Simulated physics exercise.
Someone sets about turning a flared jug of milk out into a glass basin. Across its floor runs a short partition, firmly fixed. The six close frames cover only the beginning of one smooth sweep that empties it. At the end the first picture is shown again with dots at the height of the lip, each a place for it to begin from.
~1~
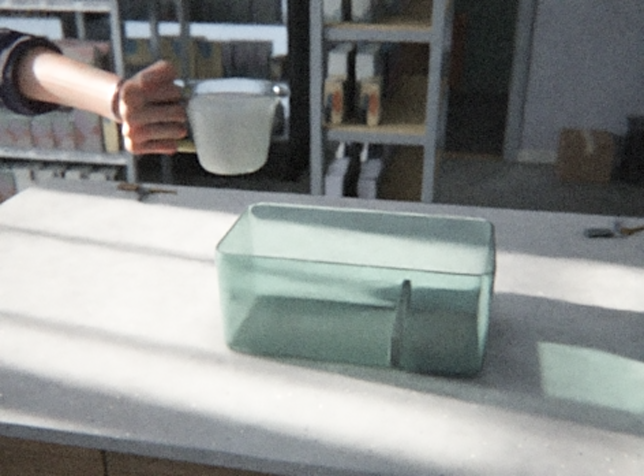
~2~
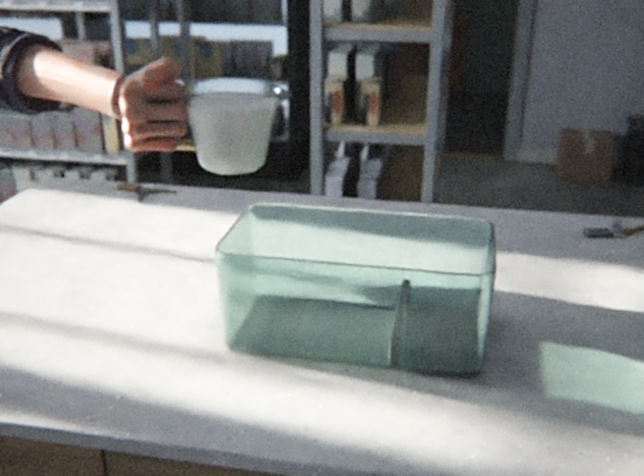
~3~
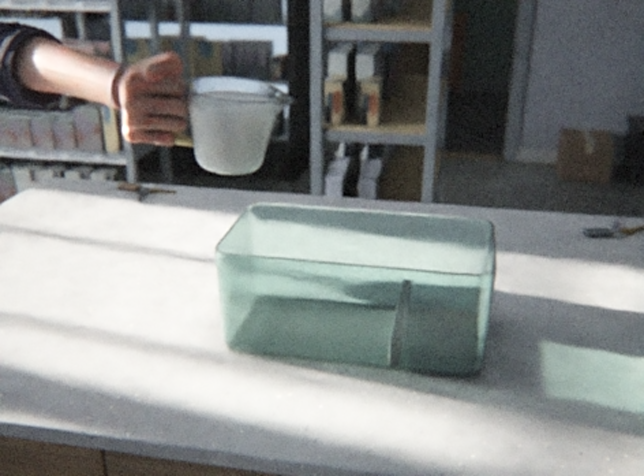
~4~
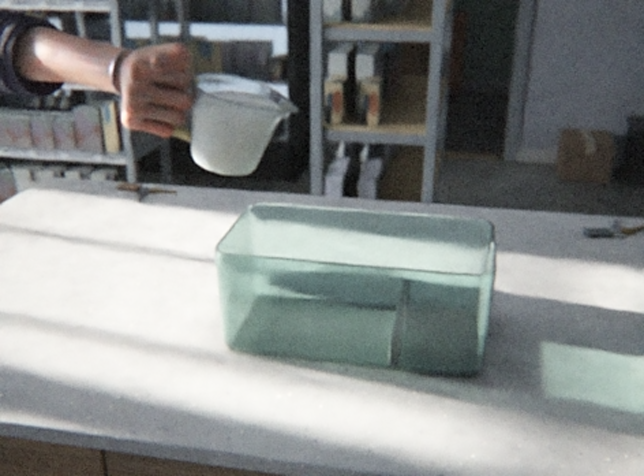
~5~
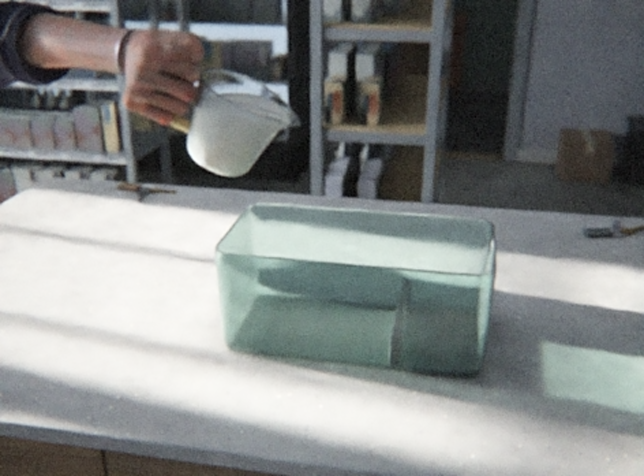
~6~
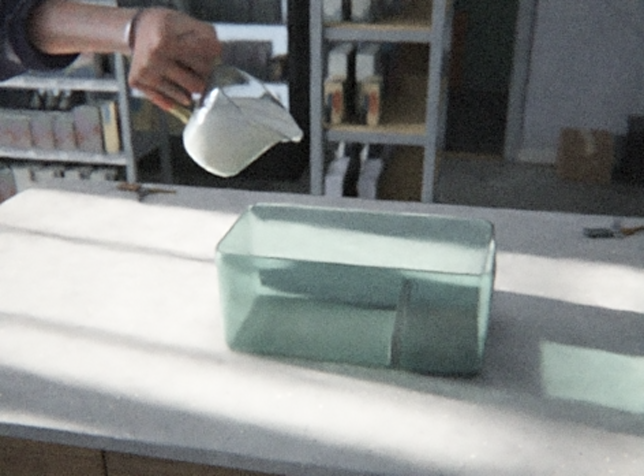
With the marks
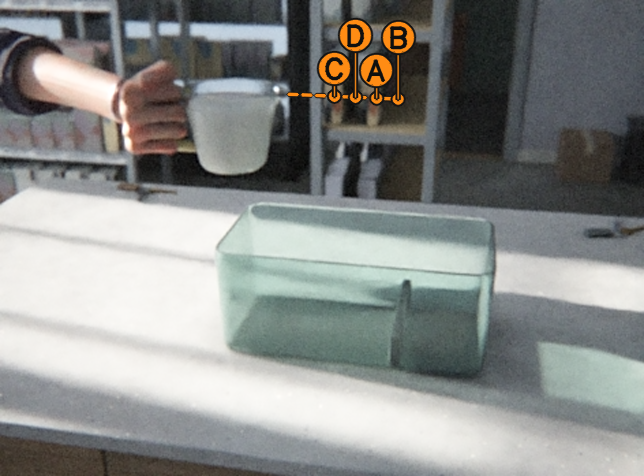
A hand held a flared jug of milk upright above a clear greenish basin with a short partition, then gradually tilted it to the right until the milk reached the lip.
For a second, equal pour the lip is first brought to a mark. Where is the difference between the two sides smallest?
The best dot is A.
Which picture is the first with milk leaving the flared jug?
Picture 6.
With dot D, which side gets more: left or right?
The left one.
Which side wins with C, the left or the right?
The left one.
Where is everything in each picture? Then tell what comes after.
Upright, lip at (289, 94); basin from (225, 345) to (482, 373); top of the wall at (402, 305); nothing has left yet, in the first picture.
Upright, lip at (290, 96); nothing has left yet, in the second picture.
Tipped about 7°, lip at (293, 102); nothing has left yet, in the third picture.
Tipped about 15°, lip at (296, 111); nothing has left yet, in the fourth picture.
Tipped about 26°, lip at (299, 124); nothing has left yet, in the fifth picture.
Tipped about 39°, lip at (298, 139); milk is over the lip, down to (298, 139), in the sixth picture.
In orange, A at (376, 98); B at (398, 99); C at (334, 96); D at (355, 97).
If A is chosen, about 50 % ends left of the wall and 47 % right of it.
If B is chosen, about 24 % ends left of the wall and 73 % right of it; 3 % is lost outside.
If C is chosen, about 88 % ends left of the wall and 8 % right of it; 4 % is lost outside.
If D is chosen, about 78 % ends left of the wall and 20 % right of it.
